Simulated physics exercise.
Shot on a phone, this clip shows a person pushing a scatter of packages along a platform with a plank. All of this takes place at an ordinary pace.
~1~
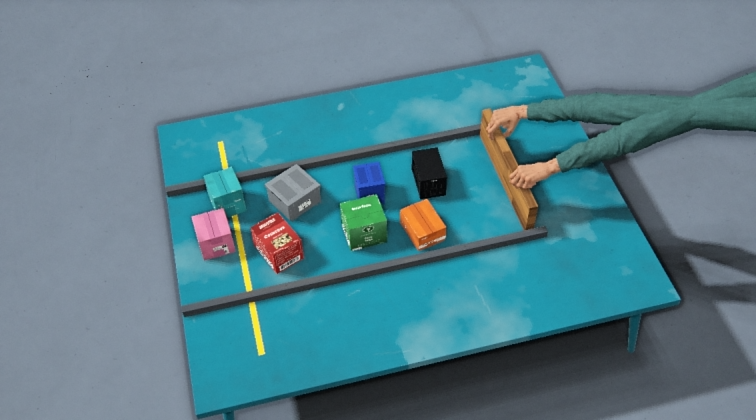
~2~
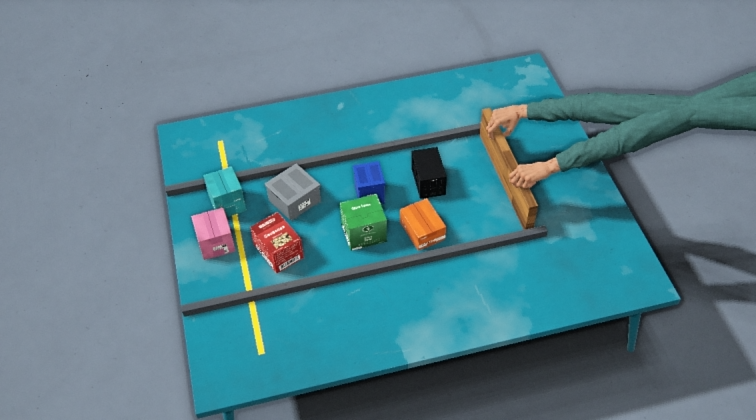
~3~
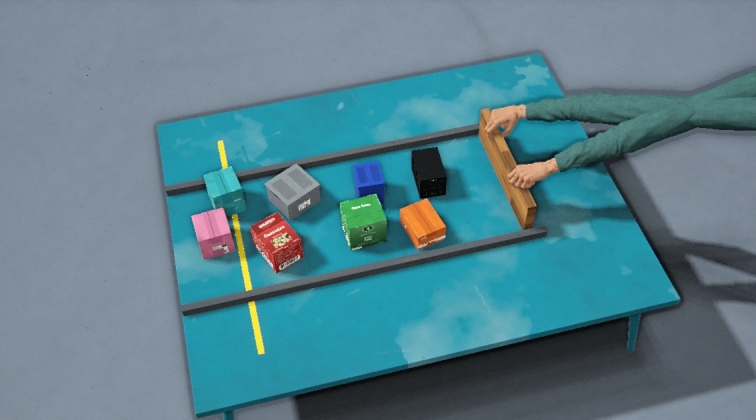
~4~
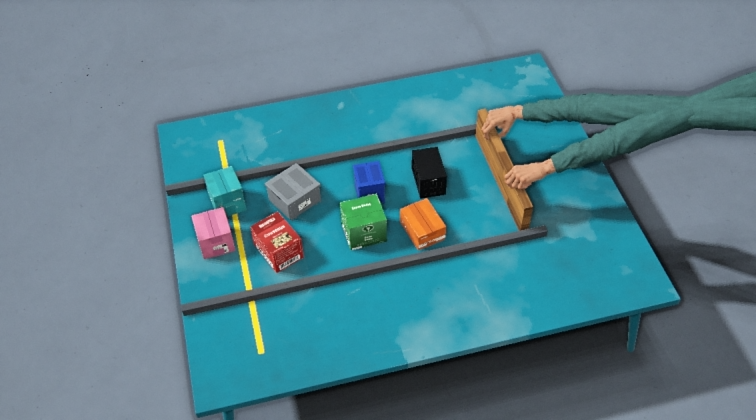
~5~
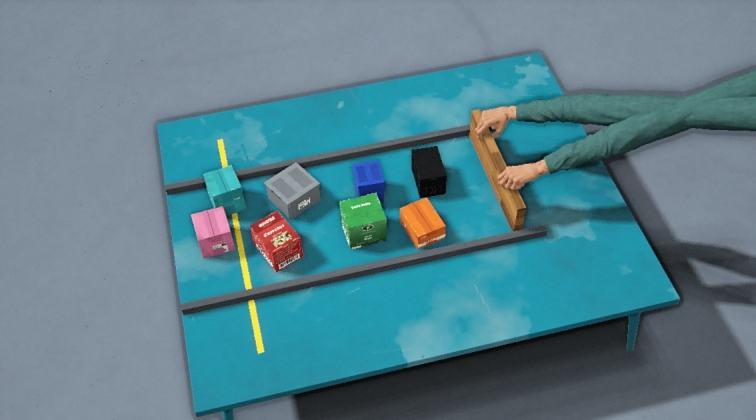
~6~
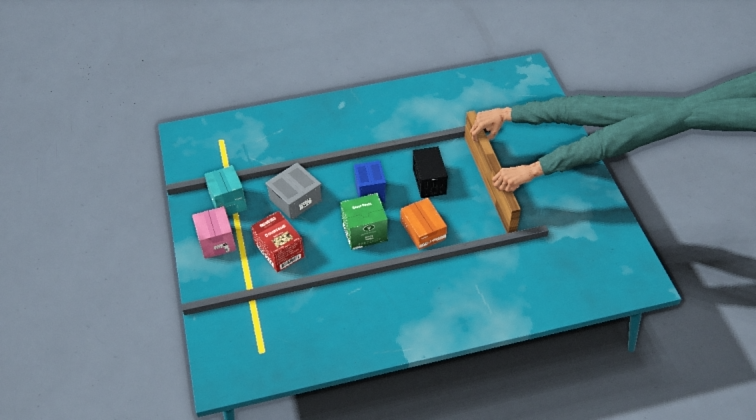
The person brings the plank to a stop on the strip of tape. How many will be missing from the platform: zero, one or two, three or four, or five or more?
So the tally of ones that come down is three, perhaps four, really.
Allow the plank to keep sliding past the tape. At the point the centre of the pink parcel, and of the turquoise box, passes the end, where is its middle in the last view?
Near (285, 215) in the first case, near (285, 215) in the other.
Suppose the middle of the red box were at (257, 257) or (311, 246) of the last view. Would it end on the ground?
Well, it tips off the first time and tips off the second time.
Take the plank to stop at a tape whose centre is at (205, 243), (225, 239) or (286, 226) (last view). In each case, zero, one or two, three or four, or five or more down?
Taking the places in the order asked: More than four, then five or over, then no fall at all.
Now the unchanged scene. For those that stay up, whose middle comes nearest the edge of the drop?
The grey tote winds up nearest.
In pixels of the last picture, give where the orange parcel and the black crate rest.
The orange parcel comes to rest close to (228, 263), while the black crate rests close to (222, 215).
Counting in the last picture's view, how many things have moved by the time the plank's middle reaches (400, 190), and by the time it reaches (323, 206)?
At the first spot 4, then 8.
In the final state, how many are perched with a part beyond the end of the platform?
2 is the number.
A little later, none off yet; pink parcel at rest near (214, 233); turquoise box at rest near (226, 192); red box at rest near (278, 242).
Next, none off yet; pink parcel moving near (211, 233); turquoise box shifted a little near (210, 193); red box shifted about its own width near (247, 247).
When it is over, the number that fall off is three or four; down, red box, turquoise box and pink parcel.
